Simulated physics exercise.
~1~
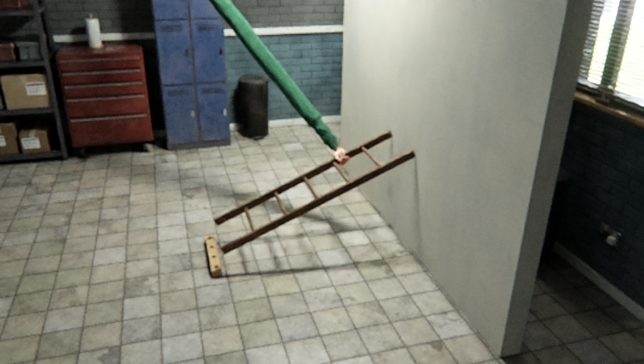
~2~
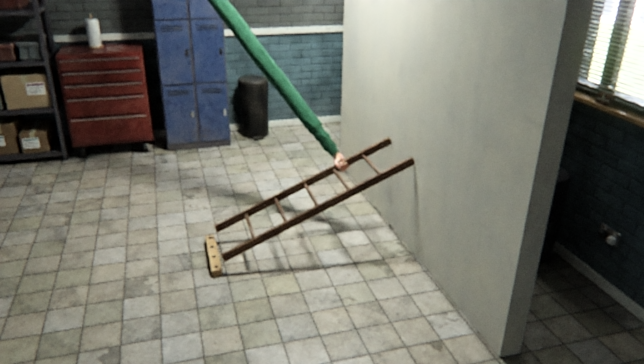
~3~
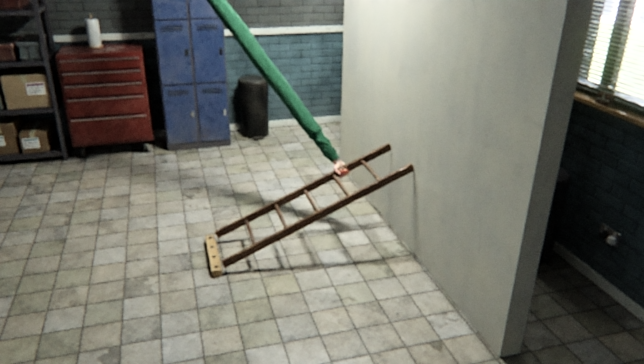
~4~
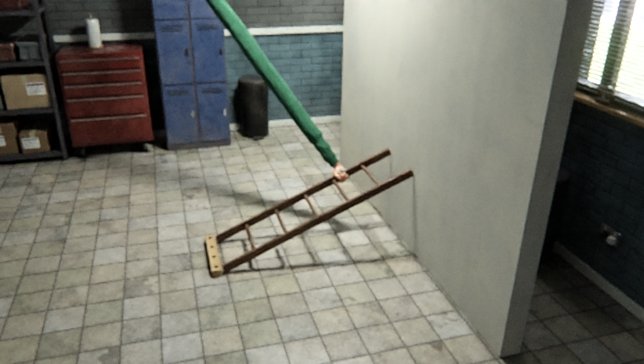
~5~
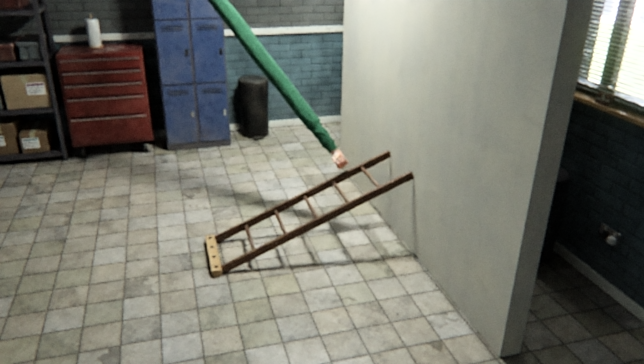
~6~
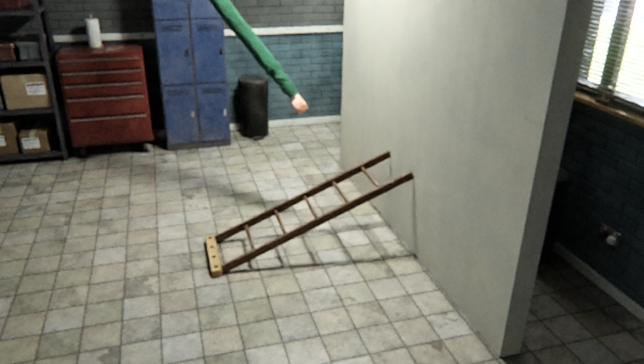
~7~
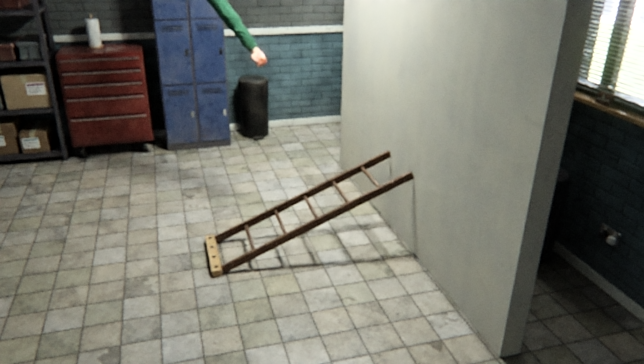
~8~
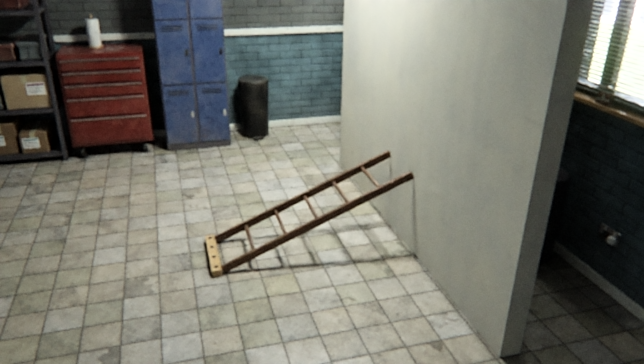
In the video, a green-sleeved arm lowers a brown ladder-like rack slightly against a pale wall, its foot resting at a wooden batten on the tiled floor. The hand lets go and withdraws out of view, and the rack stays leaning in place.
